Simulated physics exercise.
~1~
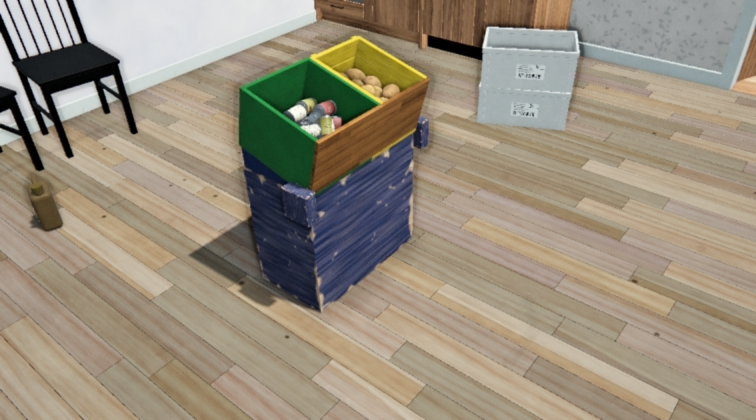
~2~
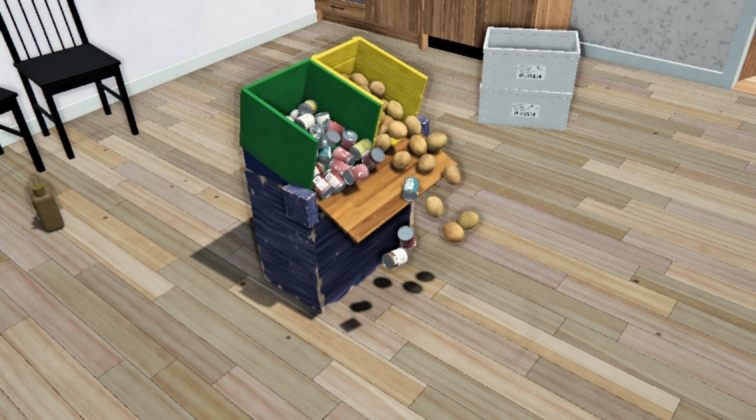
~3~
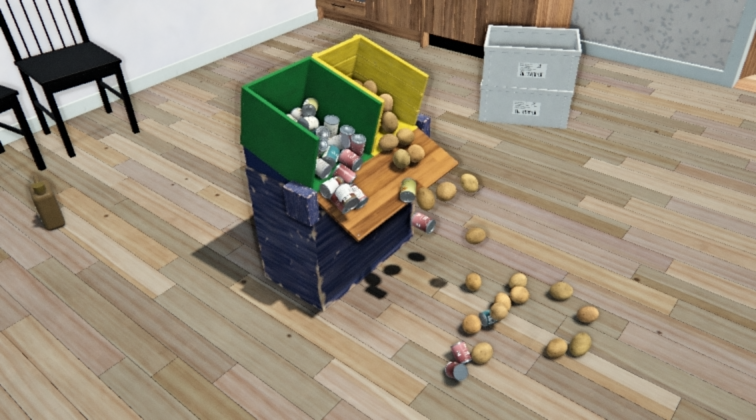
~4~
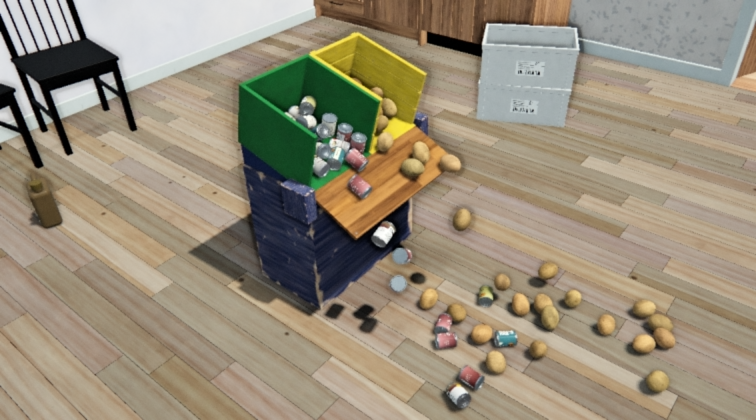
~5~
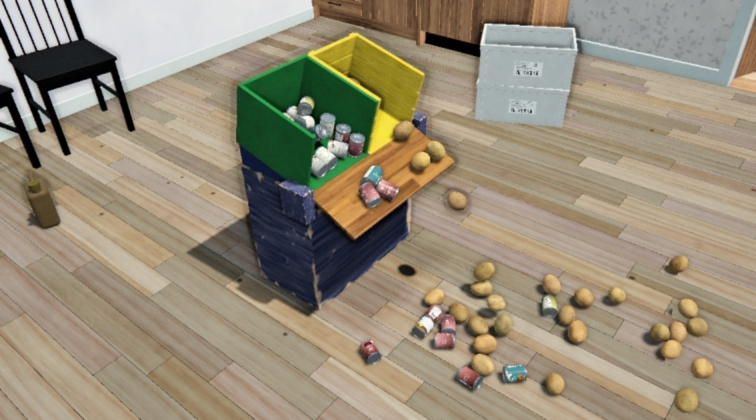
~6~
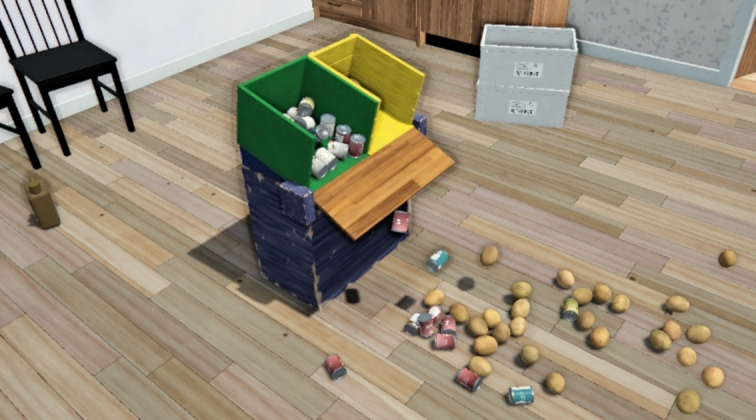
On a wooden floor, the front flap of a yellow bin of potatoes and a green bin of tins dropped open, and both loads tumbled out to the right, leaving the yellow bin almost empty while many tins stayed in the green one.
